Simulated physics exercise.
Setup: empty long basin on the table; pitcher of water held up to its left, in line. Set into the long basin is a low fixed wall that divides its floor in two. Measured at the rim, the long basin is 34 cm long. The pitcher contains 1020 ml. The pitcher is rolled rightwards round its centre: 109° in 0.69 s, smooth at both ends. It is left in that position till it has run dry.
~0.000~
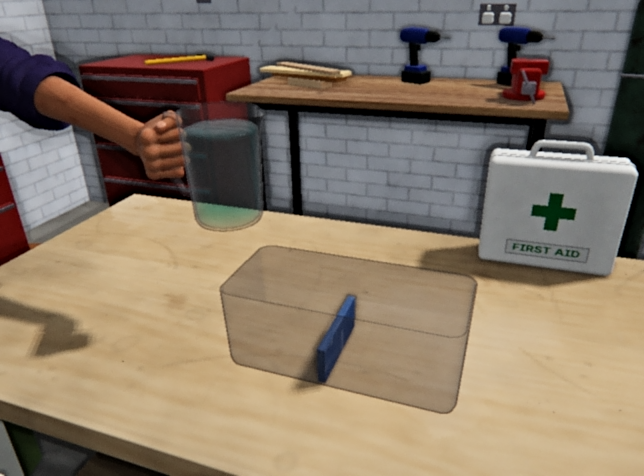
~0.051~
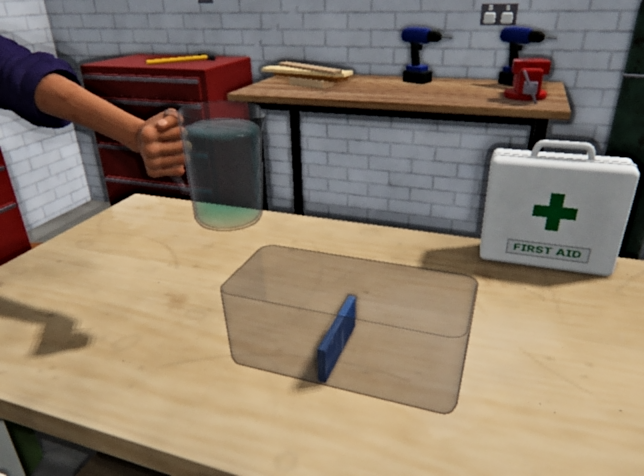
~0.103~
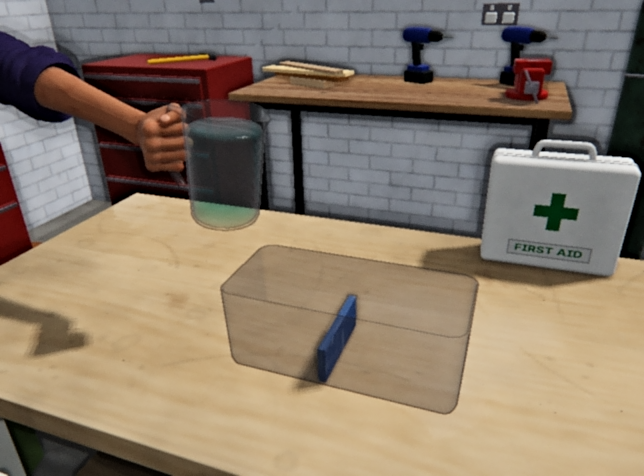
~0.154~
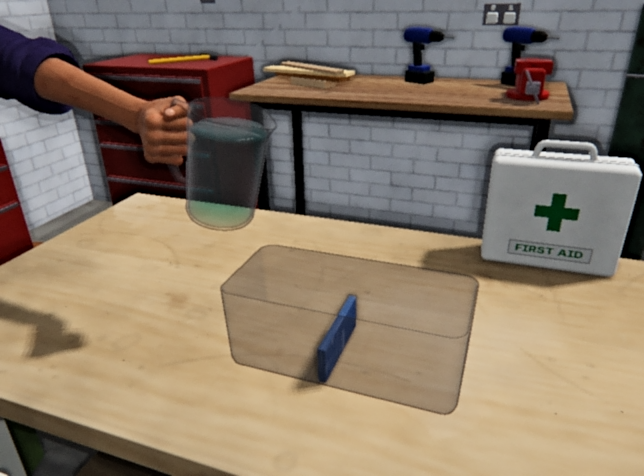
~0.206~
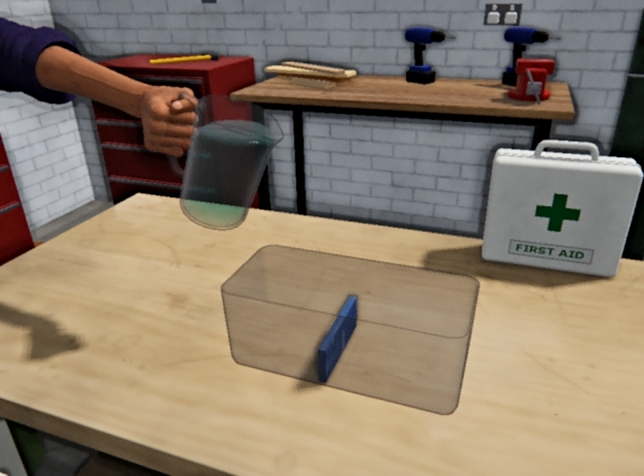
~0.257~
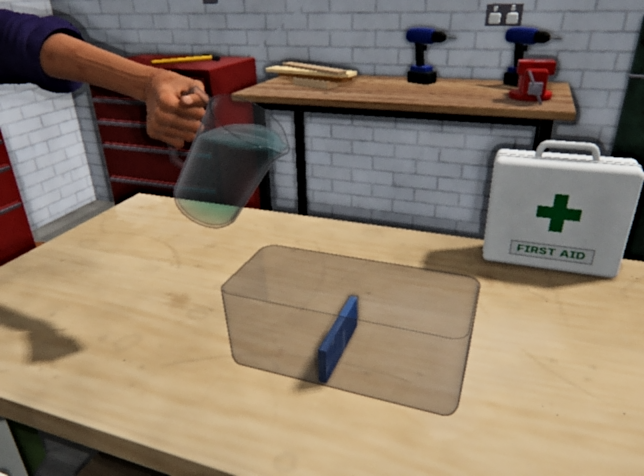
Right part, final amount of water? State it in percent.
40 per cent.
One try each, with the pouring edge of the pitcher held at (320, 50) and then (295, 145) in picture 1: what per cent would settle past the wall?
Result: 90 per cent, then 90 per cent.
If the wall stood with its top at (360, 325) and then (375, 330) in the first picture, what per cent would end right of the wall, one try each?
5 in a hundred, followed by 5 in a hundred.
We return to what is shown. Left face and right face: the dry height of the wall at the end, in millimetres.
The left comes to roughly 30 mm and the right to roughly 44 mm.
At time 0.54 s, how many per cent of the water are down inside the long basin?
Around 10%.
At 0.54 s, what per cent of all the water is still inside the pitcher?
Roughly 66 %.
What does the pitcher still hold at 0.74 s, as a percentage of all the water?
Around 22 percent of it.
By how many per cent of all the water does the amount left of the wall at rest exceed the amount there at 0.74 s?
Some 24 per cent.
After 0.54 s the tilt is 96° and 66 per cent is still to pour, 2 is left of the wall and 9 right of it.
After 0.74 s the tilt is 109° and 21 per cent is still to pour, 34 is left of the wall and 25 right of it.
After 0.96 s the tilt is 109° and 3 per cent is still to pour, 53 is left of the wall and 39 right of it.
After 1.19 s the tilt is 109° and 0 per cent is still to pour, 59 is left of the wall and 39 right of it.
In the end 59 per cent lies left of the wall, 40 right of it and 2 outside.
